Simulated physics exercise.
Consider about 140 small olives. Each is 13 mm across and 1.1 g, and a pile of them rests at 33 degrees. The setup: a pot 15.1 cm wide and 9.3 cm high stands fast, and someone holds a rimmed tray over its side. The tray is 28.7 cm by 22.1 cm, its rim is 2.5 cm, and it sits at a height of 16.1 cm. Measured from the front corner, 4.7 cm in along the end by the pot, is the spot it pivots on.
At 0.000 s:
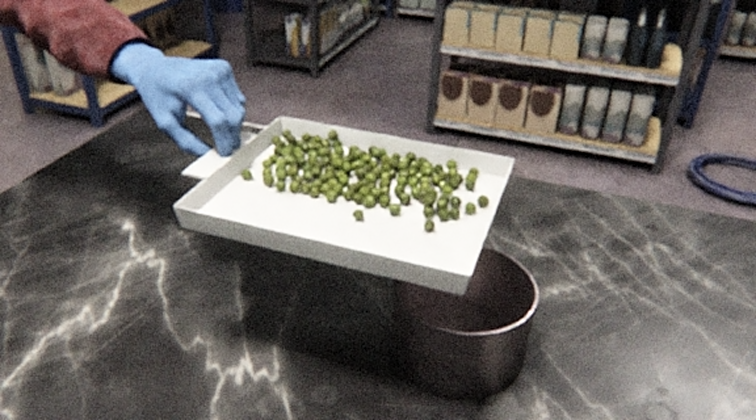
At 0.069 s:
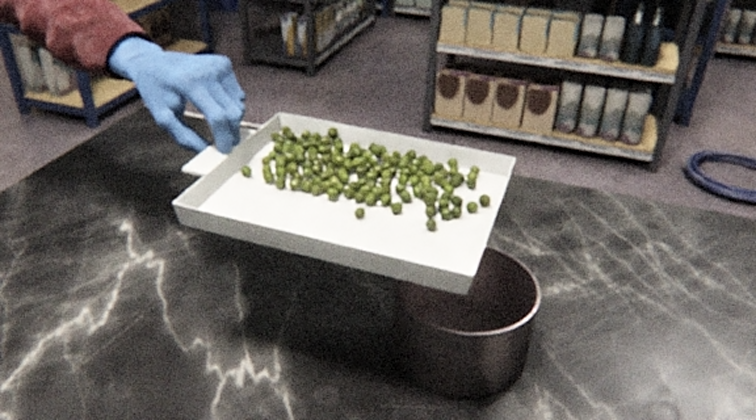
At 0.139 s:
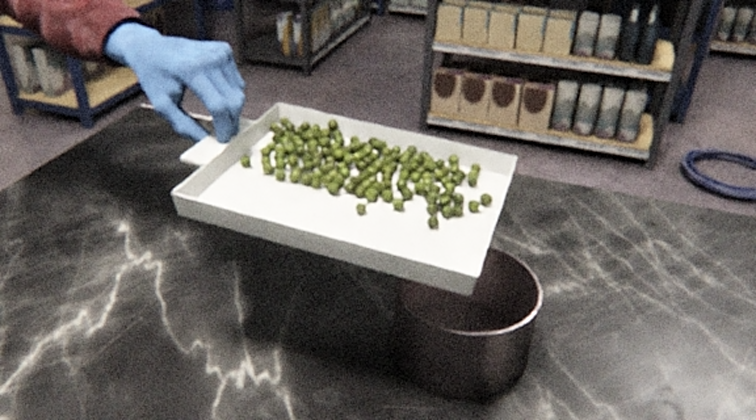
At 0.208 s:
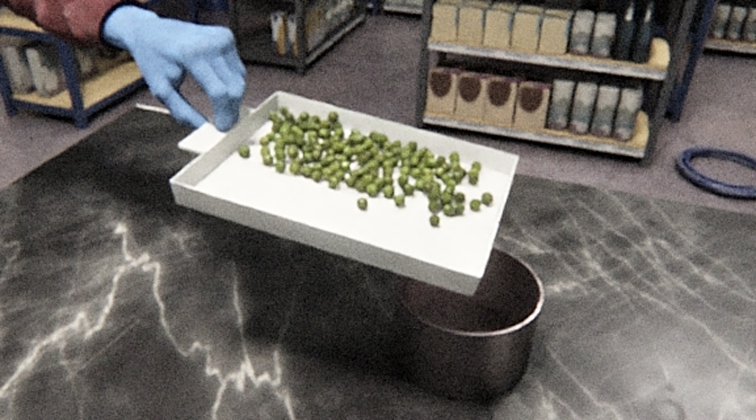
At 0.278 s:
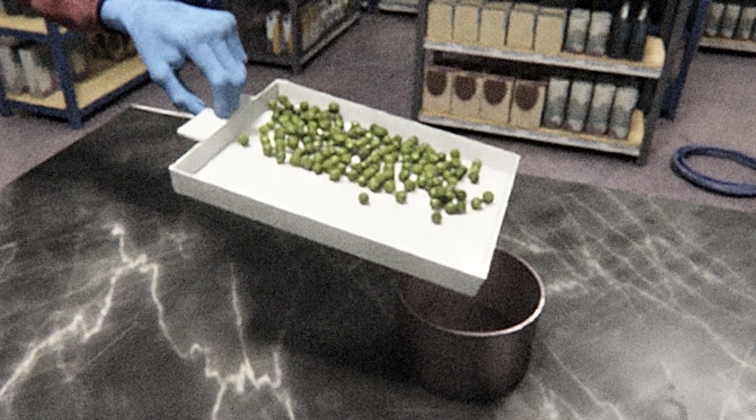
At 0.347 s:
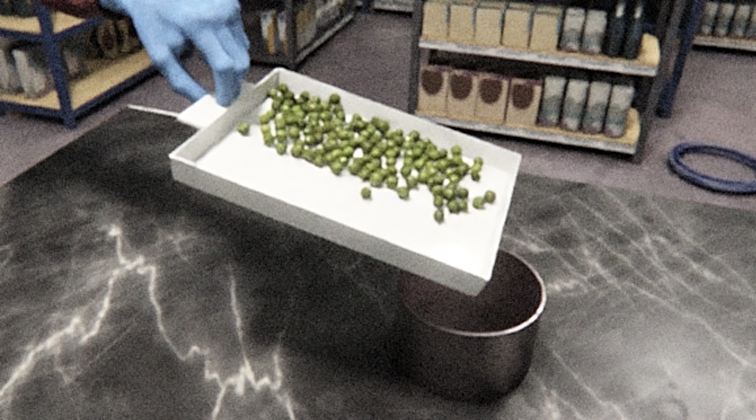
A white rimmed tray scattered with small green olives is held over a dark, marble-patterned countertop, seen from slightly above in a room with stocked shelves behind. A blue-gloved hand with a dark red sleeve is at the tray's left end, and a dark metallic pot stands beneath its right front corner. The hand raises the left end, tilting the tray gently down toward the right, while the olives barely shift across it.
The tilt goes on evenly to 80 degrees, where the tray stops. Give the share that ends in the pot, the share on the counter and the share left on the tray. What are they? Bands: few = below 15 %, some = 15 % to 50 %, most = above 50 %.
Pot: Few, counter: Few, left on the tray: Most.
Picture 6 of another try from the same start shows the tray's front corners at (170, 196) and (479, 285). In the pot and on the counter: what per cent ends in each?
Pot 0, counter 10.
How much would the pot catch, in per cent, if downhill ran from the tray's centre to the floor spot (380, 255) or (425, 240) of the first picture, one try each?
First try: About 0 percent; second try: About 0 percent.
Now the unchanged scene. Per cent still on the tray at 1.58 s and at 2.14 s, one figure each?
Close to 100 at the first time and 100 at the second.
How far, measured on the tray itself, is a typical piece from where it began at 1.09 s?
I'd say close to 9 centimetres.
After 1.09 s, tilt 44 degrees; the tray holds 100 %, the pot 0 %.
Then, at 1.58 s, tilt 65 degrees; the tray holds 100 %, the pot 0 %.
After 2.14 s, tilt 80 degrees; the tray holds 100 %, the pot 0 %.
In the end, at 2.4 s, pot 0 %, counter 0 %, tray 100 %.
